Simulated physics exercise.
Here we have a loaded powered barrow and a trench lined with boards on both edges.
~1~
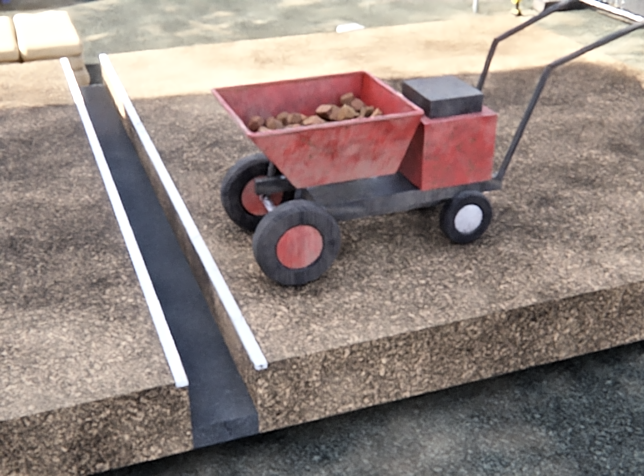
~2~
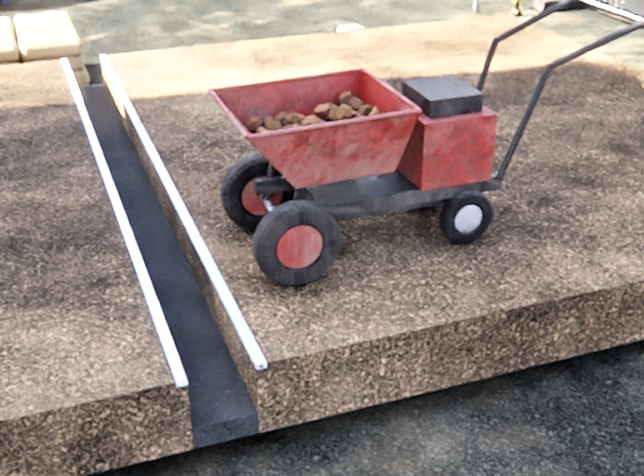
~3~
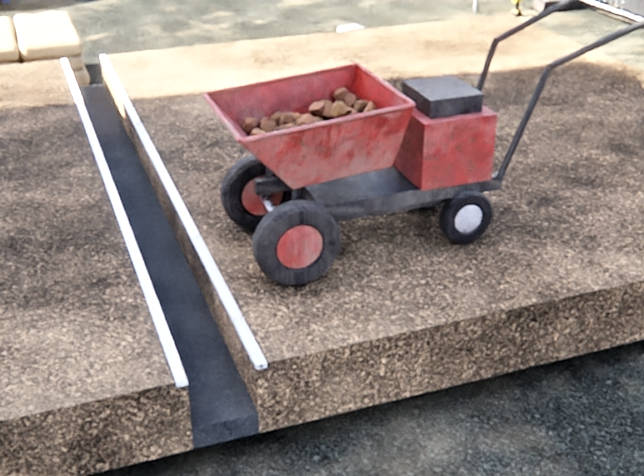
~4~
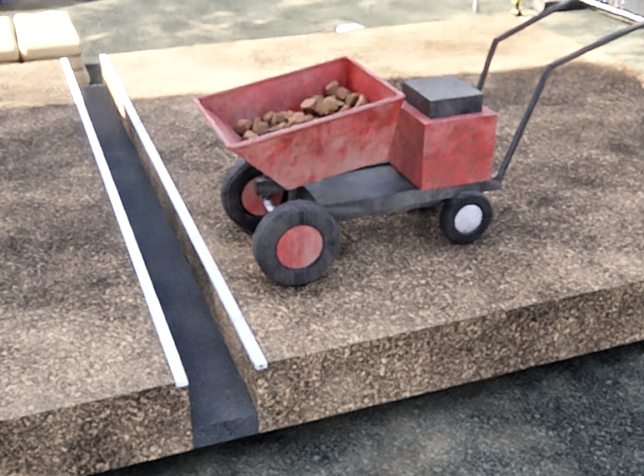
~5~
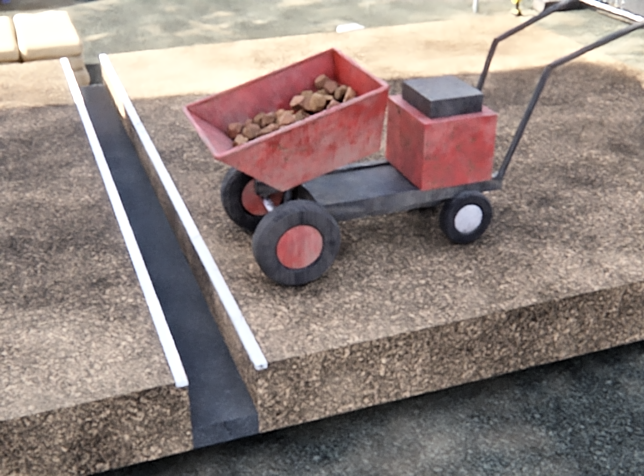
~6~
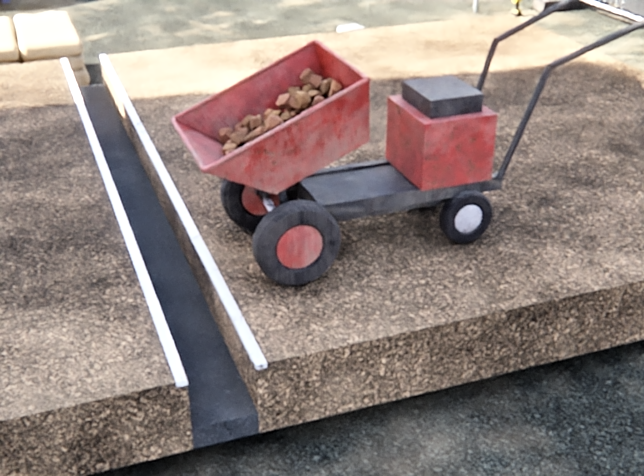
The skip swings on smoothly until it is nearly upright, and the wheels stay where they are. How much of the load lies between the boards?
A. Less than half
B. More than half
Answer: A.
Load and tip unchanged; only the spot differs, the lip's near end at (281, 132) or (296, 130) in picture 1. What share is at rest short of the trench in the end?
0 % and 0 %, in that order.
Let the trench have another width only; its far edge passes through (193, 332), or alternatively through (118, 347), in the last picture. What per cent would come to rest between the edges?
I'd put it near 0 in a hundred, then near 100 in a hundred.
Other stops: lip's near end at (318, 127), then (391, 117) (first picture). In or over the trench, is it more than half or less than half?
Spot 1 gives the bigger portion, spot 2 gives the minor portion.
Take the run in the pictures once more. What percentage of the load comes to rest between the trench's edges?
Result: Around 10 in a hundred.
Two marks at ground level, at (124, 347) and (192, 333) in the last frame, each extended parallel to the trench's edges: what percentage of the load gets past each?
Respectively 30 and 70 percent.
Shortly afterwards, skip tipped steeply; the whole lot in the skip.
Next, skip tipped right over; near two thirds in the skip; only a few in or heaped over the trench; near a third beyond it.
Some moments later, skip tipped right over; near a quarter in the skip; a little in or heaped over the trench; near two thirds beyond it.
In the end, skip tipped right over; near a quarter in the skip; a little in or heaped over the trench; near two thirds beyond it.
